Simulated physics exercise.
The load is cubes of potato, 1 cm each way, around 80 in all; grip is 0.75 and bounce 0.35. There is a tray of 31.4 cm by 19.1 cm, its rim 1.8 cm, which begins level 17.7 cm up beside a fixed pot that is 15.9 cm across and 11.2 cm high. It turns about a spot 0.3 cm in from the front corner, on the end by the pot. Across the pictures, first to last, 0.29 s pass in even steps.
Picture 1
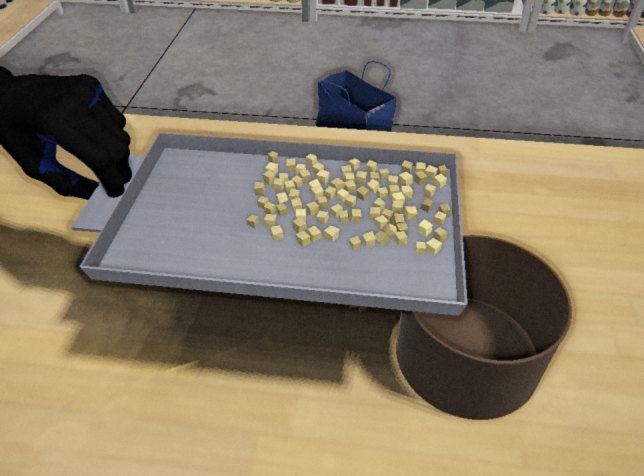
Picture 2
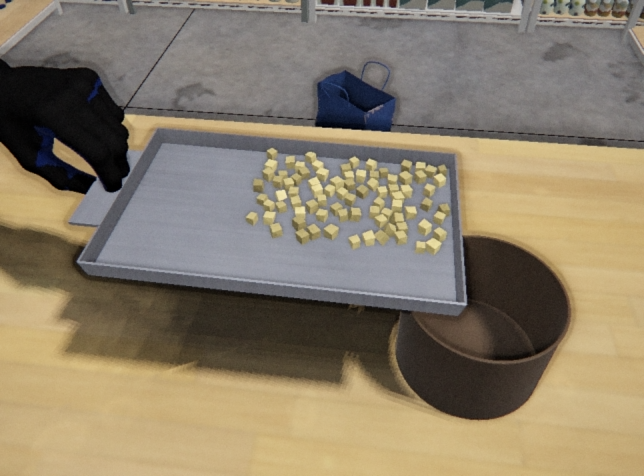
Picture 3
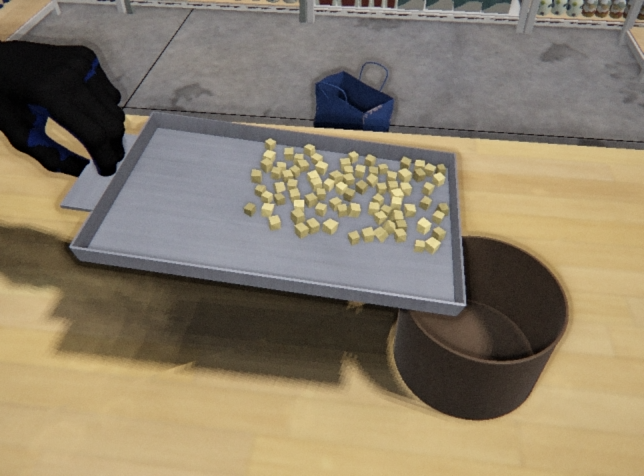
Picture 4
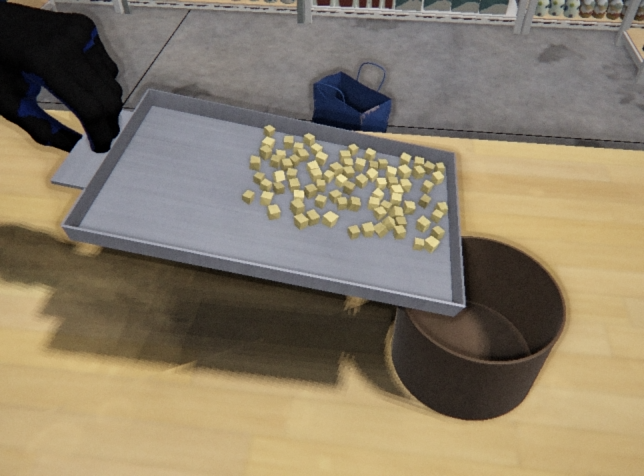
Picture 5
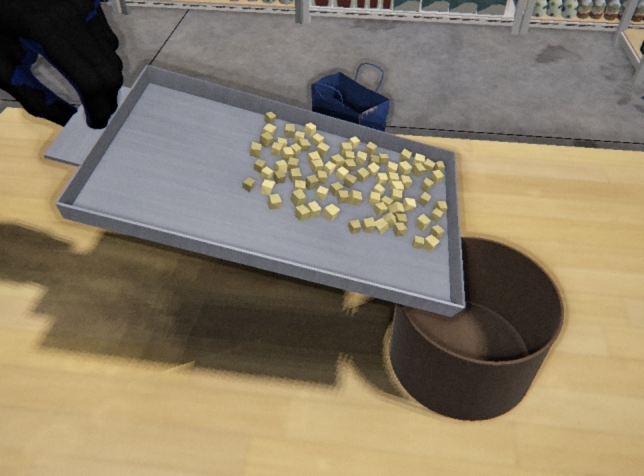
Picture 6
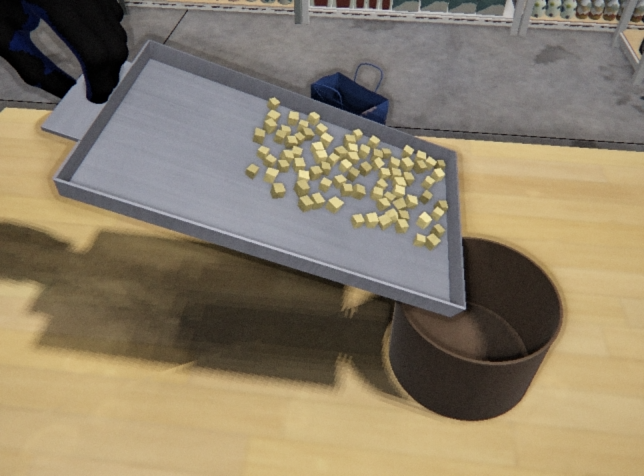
The clip opens on a gray tray of small yellowish potato cubes held nearly level above a wooden surface, a black-gloved hand at its left end and a dark round pot below its right. The hand then raises the left end steadily into a clear rightward slant, while the cubes stay scattered mostly across the right half.
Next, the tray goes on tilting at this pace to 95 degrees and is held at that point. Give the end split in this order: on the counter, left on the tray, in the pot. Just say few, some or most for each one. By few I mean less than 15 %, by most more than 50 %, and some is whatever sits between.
I would say counter some, left on the tray few, pot most.
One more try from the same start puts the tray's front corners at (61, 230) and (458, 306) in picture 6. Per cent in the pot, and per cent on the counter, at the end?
Pot 5, counter 95.
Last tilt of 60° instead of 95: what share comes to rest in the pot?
You'd end up with some 20 % in the pot.
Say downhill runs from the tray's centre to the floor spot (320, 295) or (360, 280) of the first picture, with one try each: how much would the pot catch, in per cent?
That would be close to 0 per cent, then close to 5 per cent.
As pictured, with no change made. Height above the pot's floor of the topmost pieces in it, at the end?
2.0 cm.
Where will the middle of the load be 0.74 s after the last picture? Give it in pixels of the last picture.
Estimated load position: Around (471, 221).
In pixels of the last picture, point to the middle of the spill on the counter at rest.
The middle of the spill sits at roughly (552, 330).
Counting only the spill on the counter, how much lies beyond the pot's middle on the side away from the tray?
Estimate: Roughly 100 per cent of the pieces.
Then, 0.45 s after the last picture, tilt 56 degrees; the tray holds 100 %, the pot 0 %.
Then, 0.74 s after the last picture, tilt 79 degrees; the tray holds 70 %, the pot 15 %.
Then, 1.14 s after the last picture, tilt 95 degrees; the tray holds 20 %, the pot 50 %.
In the end, counter 25 %, tray 5 %, pot 70 %.
